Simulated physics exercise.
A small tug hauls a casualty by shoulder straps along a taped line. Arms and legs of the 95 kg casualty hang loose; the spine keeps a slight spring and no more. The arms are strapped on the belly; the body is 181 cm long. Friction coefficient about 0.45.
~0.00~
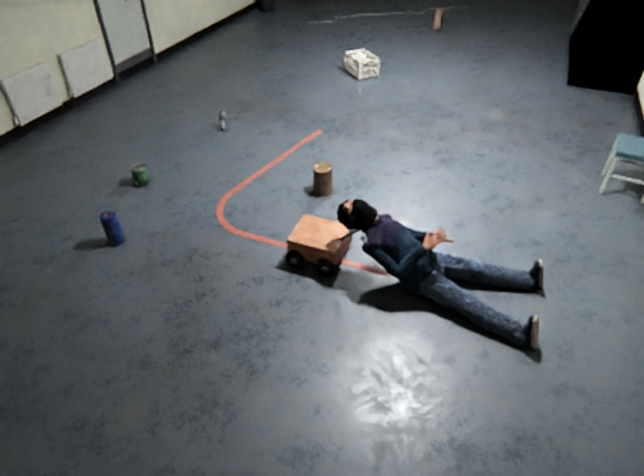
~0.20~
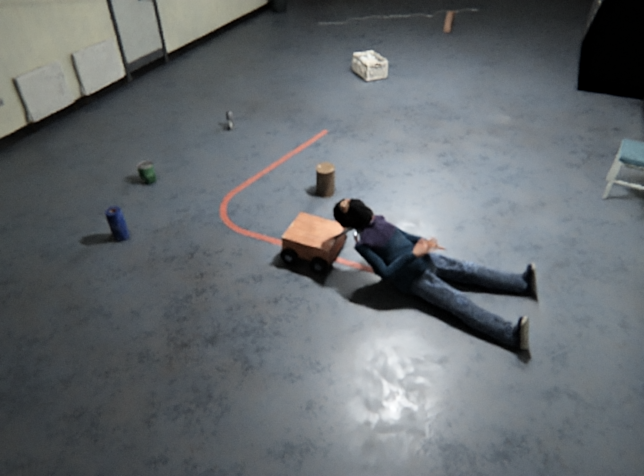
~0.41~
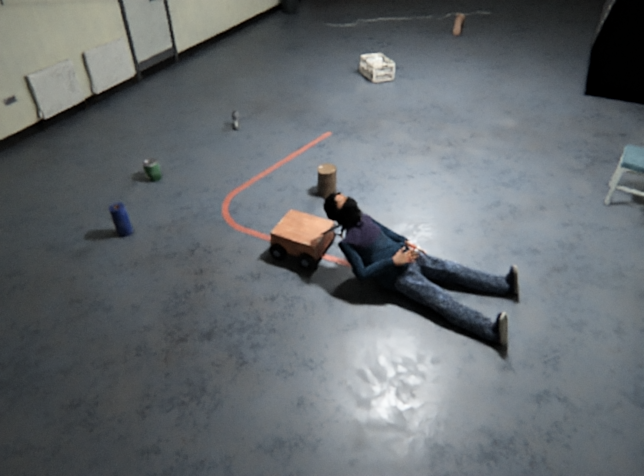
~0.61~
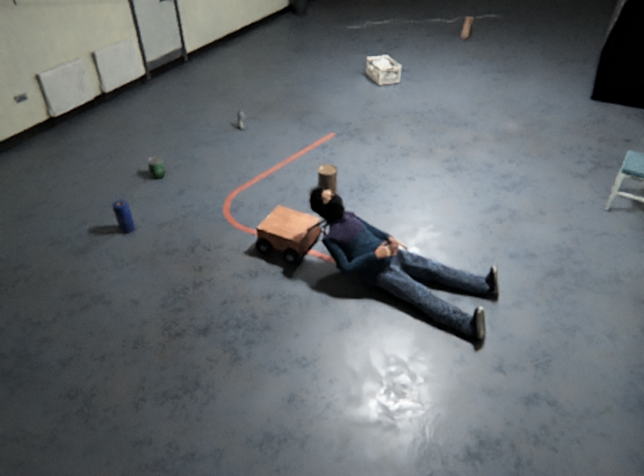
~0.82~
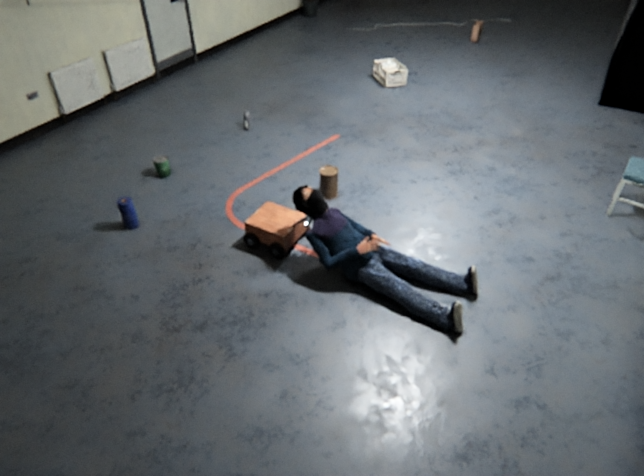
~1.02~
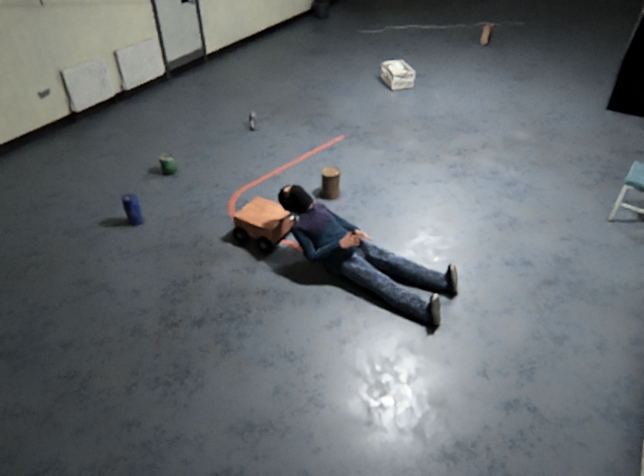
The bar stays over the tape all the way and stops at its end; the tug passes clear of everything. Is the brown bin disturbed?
This time the brown bin holds its spot.
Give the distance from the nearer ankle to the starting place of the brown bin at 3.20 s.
About 90 cm.
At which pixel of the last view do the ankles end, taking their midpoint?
Near (286, 180).
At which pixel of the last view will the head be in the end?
At about (349, 91).
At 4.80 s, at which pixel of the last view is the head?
Near (325, 103).
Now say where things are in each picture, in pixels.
The first frame shows brown bin (323, 180), green can (140, 175), blue post (112, 228), end of the tape (318, 132).
The second frame shows brown bin (325, 180), green can (147, 173), blue post (118, 224); 5 cm covered.
The third frame shows brown bin (327, 181), green can (152, 170), blue post (121, 220); 14 cm covered.
The fourth frame shows brown bin (327, 182), green can (157, 168), blue post (124, 217); 27 cm covered.
The fifth frame shows brown bin (329, 183), green can (162, 167), blue post (128, 213); 40 cm covered.
The sixth frame shows brown bin (331, 183), green can (168, 165), blue post (133, 210), end of the tape (341, 138); 54 cm covered.
After 2.40 s the brown bin is where it stood, near (331, 183) in the last picture's view; the green can where it stood; the nearer ankle is 101 cm from that spot.
After 3.20 s the brown bin is where it stood, near (331, 183) in the last picture's view; the nearer ankle is 85 cm from that spot.
After 4.00 s the brown bin is where it stood, near (331, 183) in the last picture's view; the nearer ankle is 74 cm from that spot.
After 4.80 s the brown bin is where it stood, near (331, 183) in the last picture's view; the nearer ankle is 52 cm from that spot.
After 5.7 s, brown bin stays put; blue post stays put; green can stays put; grey bottle stays put.
